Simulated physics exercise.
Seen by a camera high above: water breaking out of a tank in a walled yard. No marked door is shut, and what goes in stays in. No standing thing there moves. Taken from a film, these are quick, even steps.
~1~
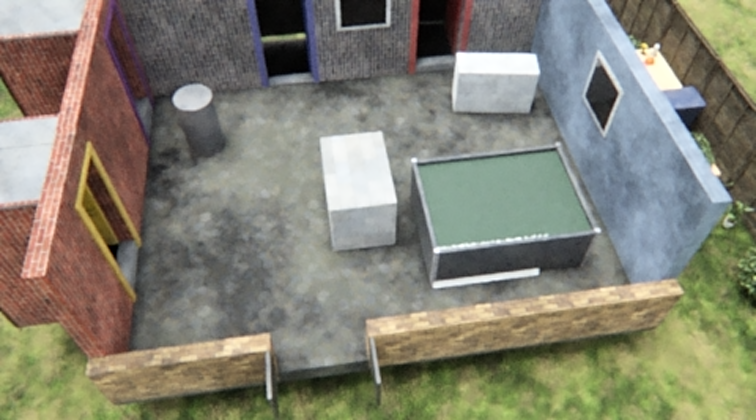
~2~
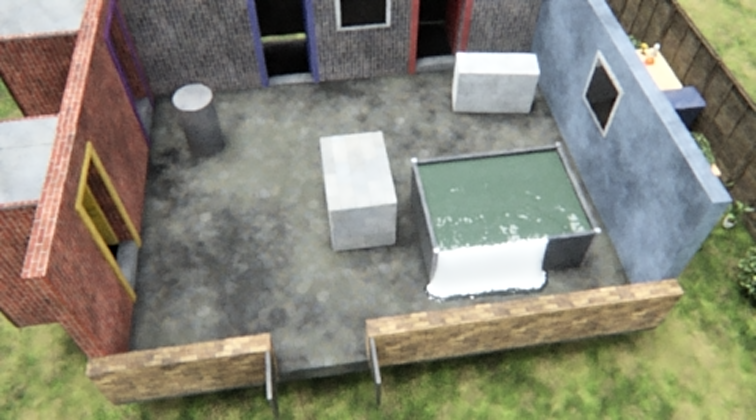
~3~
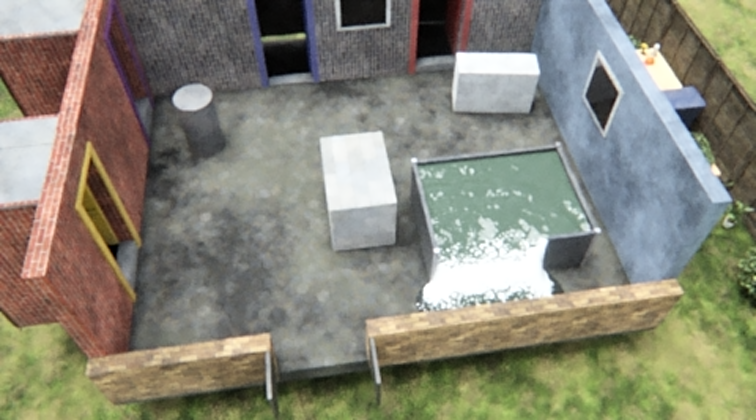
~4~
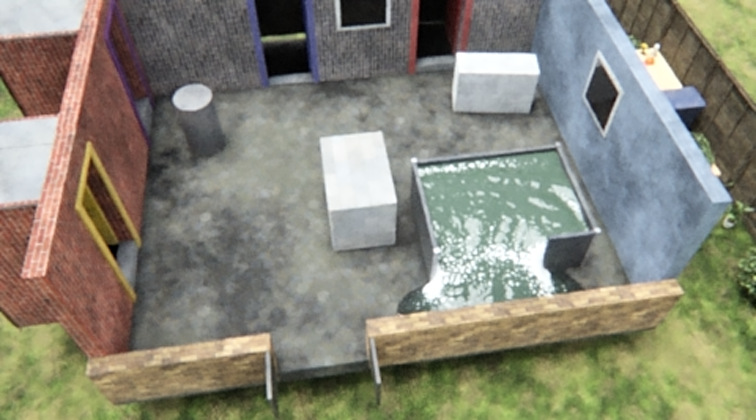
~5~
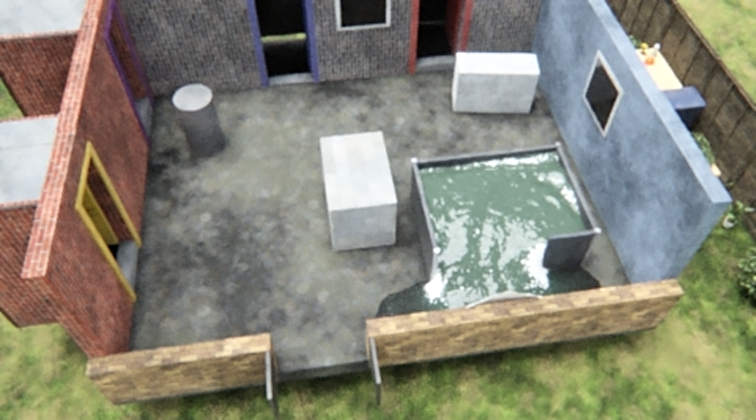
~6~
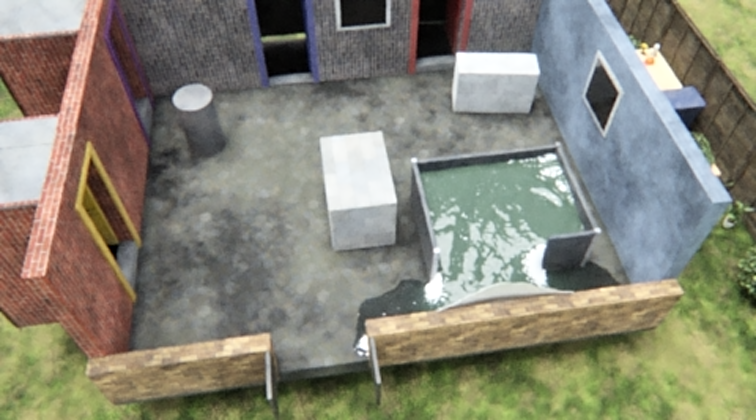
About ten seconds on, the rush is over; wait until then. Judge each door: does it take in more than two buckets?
My call: The red door keeps it to two or fewer, the purple door keeps it to two or fewer, the yellow door keeps it to two or fewer, the blue door takes in more.
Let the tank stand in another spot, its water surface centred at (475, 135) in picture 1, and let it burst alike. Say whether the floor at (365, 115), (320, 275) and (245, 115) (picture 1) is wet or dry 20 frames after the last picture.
Check in sequence: Still parched, soaked through, still parched.
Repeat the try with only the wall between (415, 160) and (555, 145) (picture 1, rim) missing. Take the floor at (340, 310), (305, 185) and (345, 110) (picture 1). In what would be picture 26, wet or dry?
The first point is spared, the second spared, the third soaked.
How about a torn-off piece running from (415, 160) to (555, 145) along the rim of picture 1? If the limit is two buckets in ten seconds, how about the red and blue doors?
Result - red: Above the limit; blue: Above the limit.
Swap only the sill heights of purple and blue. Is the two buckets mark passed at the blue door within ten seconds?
As I read it, the blue door admits less.
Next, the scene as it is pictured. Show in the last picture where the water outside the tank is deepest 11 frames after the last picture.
It should be deepest at about (629, 309).
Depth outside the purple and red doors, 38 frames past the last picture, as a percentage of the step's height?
In order: Roughly 30 and 30 in a hundred.
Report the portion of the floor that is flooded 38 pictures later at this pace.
About 90 in a hundred.
A moment on, water covers 20 % of the floor; the red door not reached, the purple door not reached, the yellow door not reached, the blue door not reached.
Next, water covers 40 % of the floor; the red door not reached, the purple door not reached, the yellow door wet at the sill, nothing in, the blue door not reached.
Then, water covers 55 % of the floor; the red door not reached, the purple door wet at the sill, nothing in, the yellow door under two buckets in, the blue door not reached.
Later, water covers 90 % of the floor; the red door wet at the sill, nothing in, the purple door wet at the sill, nothing in, the yellow door under two buckets in, the blue door under two buckets in.
In the end, water covers 100 % of the floor; the red door wet at the sill, nothing in, the purple door wet at the sill, nothing in, the yellow door under two buckets in, the blue door over two buckets in.
